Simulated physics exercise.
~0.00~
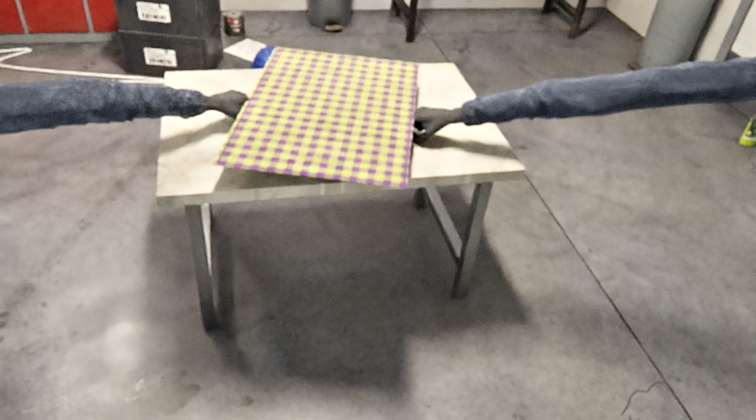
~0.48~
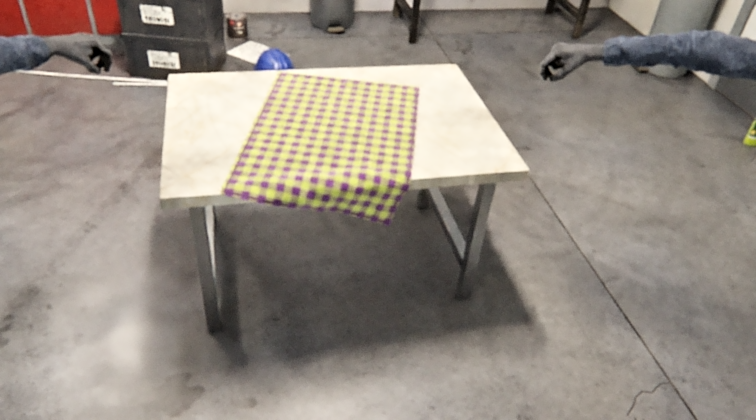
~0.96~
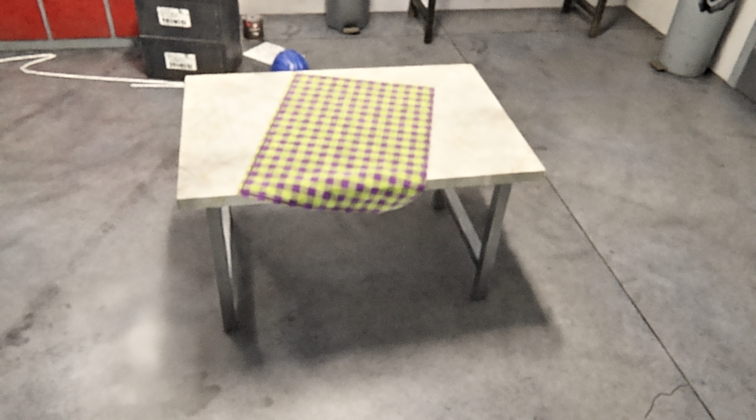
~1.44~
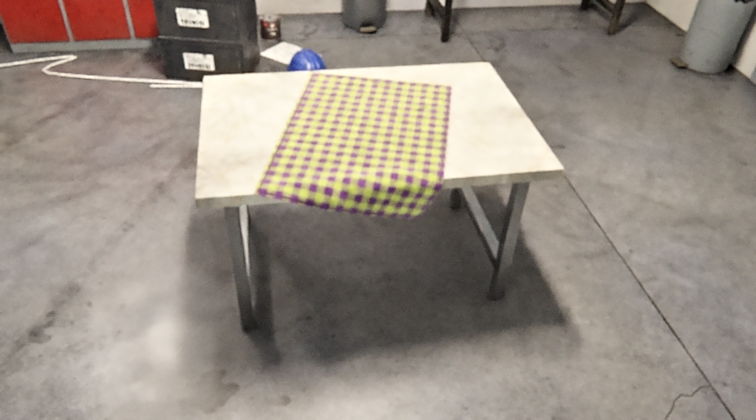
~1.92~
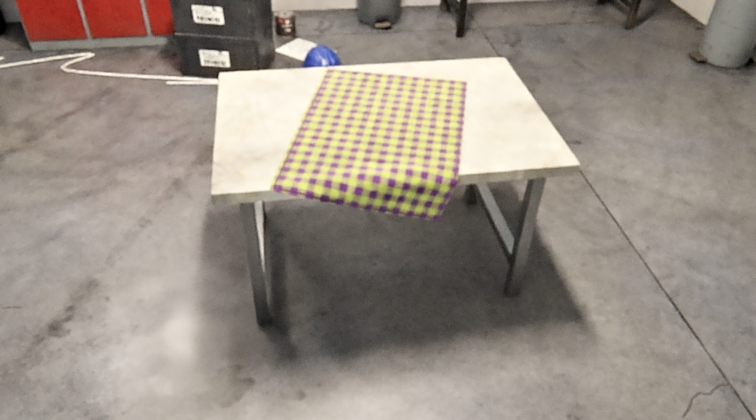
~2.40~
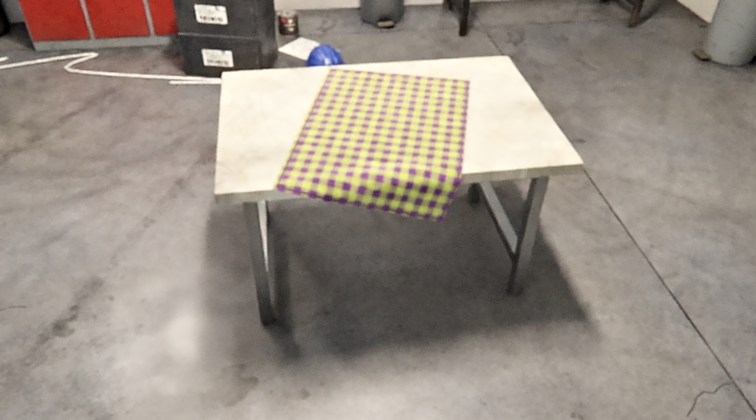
A yellow-green and purple checked tea towel is held out nearly flat by two dark-gloved hands, their blue-sleeved arms reaching in from either side above a pale-topped workbench with metal legs. The hands let go and draw apart, and the cloth drops onto the bench, its front end folding down over the near edge. The arms then leave the view while the overhanging part shifts slightly and settles. The view pans a little left across the grey concrete floor, and the towel stays on the bench, mostly on top, with its front end hanging over.
